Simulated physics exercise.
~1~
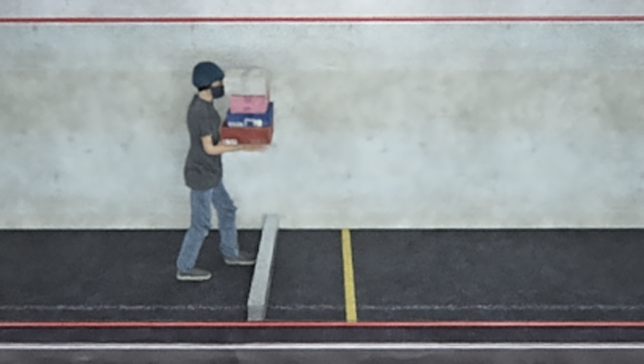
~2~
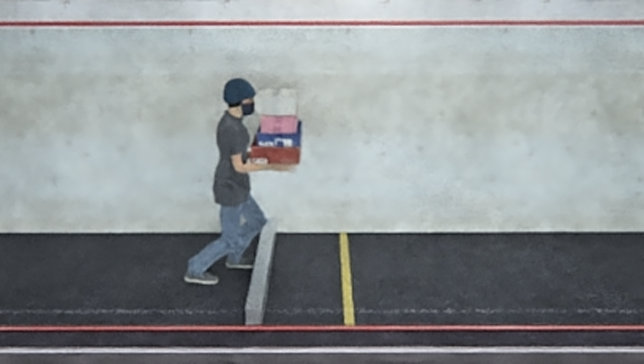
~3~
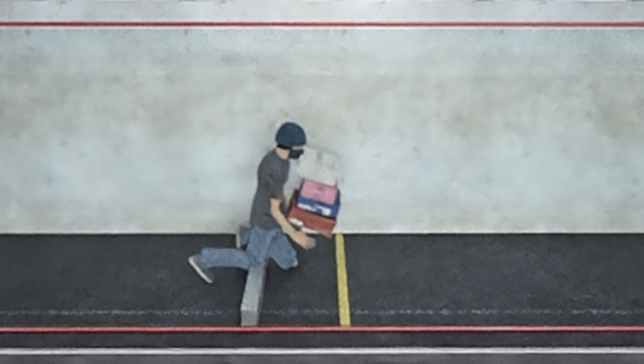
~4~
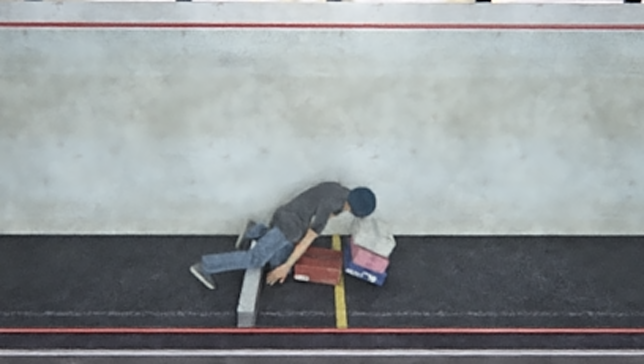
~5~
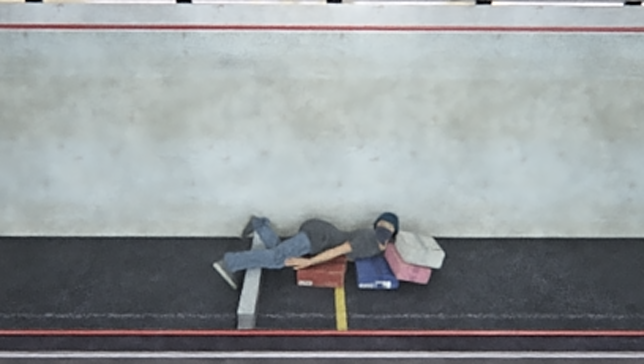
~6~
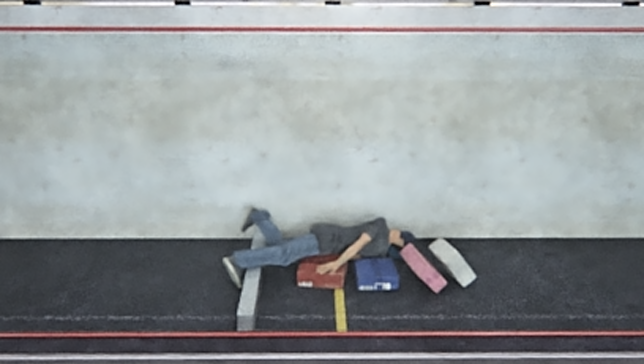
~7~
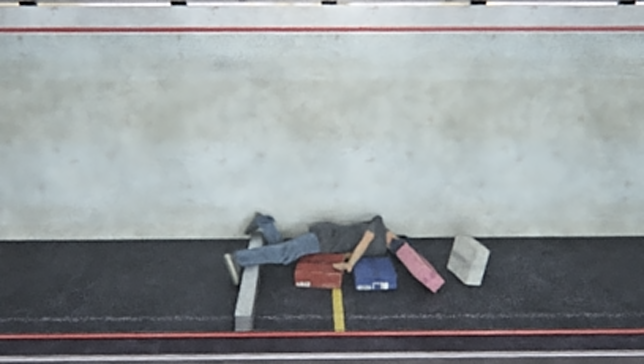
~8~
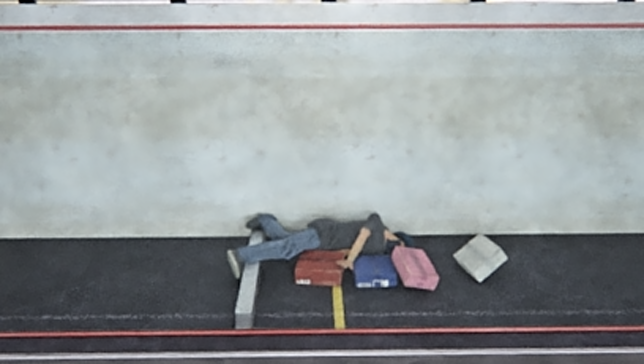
On a dark floor, a person trips over a rail and falls flat, scattering four stacked boxes.
